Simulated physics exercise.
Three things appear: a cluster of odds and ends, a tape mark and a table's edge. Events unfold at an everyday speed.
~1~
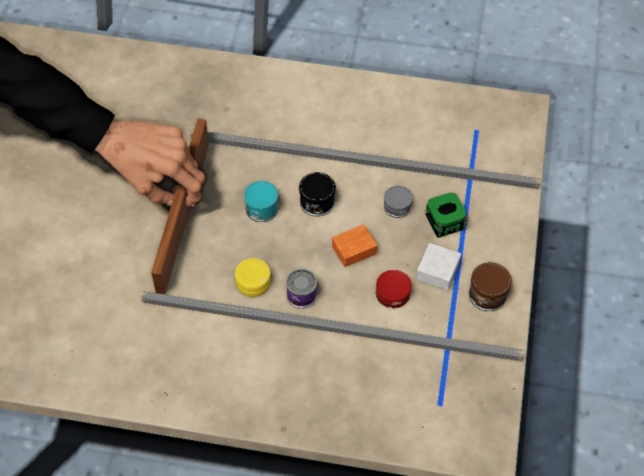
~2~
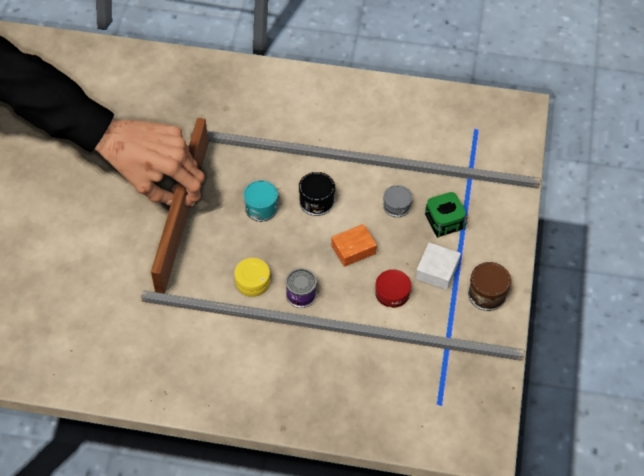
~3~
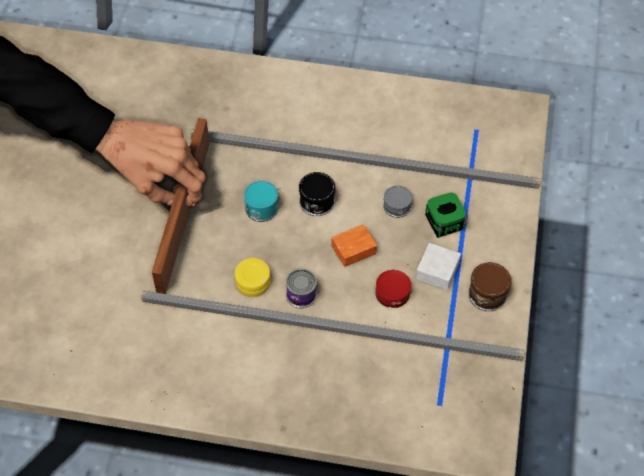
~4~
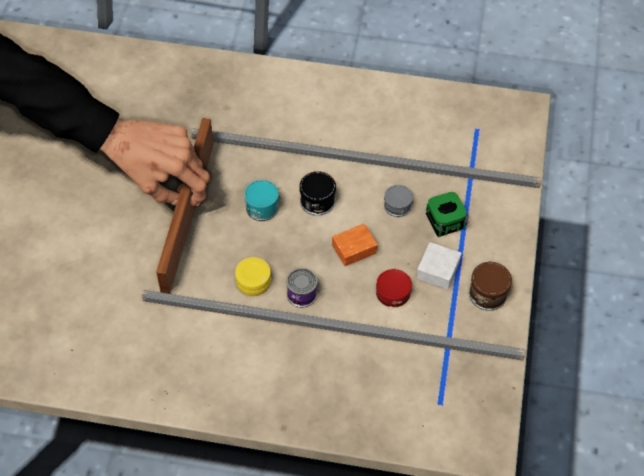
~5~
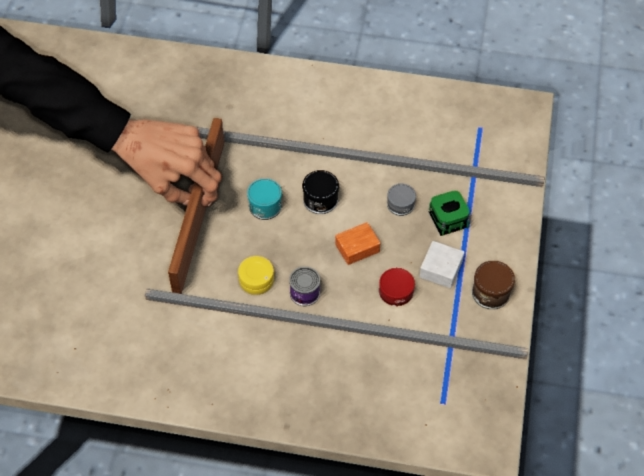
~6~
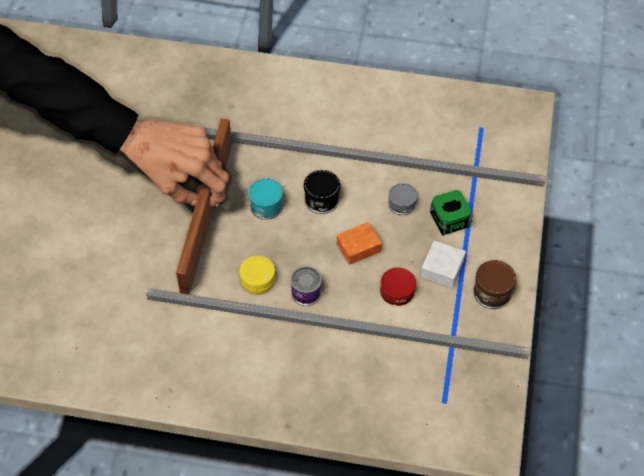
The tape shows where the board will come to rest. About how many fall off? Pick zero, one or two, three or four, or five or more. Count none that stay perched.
One or two fall off.
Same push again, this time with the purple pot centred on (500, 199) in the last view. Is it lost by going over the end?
From that start, the object then is safe.
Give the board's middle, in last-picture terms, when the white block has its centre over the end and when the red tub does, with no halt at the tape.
Its middle is about (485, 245) and about (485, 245).
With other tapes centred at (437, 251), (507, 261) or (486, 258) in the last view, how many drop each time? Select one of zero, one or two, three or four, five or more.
Going through the three places in order, the answers are none; at least five; either one or two.
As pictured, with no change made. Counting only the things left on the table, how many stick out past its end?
Overhanging ones - 0.
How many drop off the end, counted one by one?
1.
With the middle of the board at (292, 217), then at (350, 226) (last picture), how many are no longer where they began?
One spot: 4. Other spot: 6.
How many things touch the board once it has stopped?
It's 4.
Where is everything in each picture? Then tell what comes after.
The first picture shows brown pot (490, 287); green case (446, 215); white block (439, 267); board (182, 205); tape (460, 257).
The second picture shows green case (446, 214); turquoise pot (261, 201).
The third picture shows white block (438, 266); purple pot (301, 288).
The fourth picture shows brown pot (490, 286); orange block (355, 245).
The fifth picture shows green case (449, 213); yellow lid (256, 275).
The sixth picture shows brown pot (494, 285); green case (451, 212); white block (443, 264); board (206, 204); tape (464, 255).
Soon after, none off yet; brown pot at rest near (494, 285); green case at rest near (451, 212); white block at rest near (443, 264).
After that, none off yet; brown pot at rest near (494, 285); green case displaced about its own width near (472, 220); white block at rest near (445, 263).
In the end, the number that fall off is one or two; gone, brown pot.
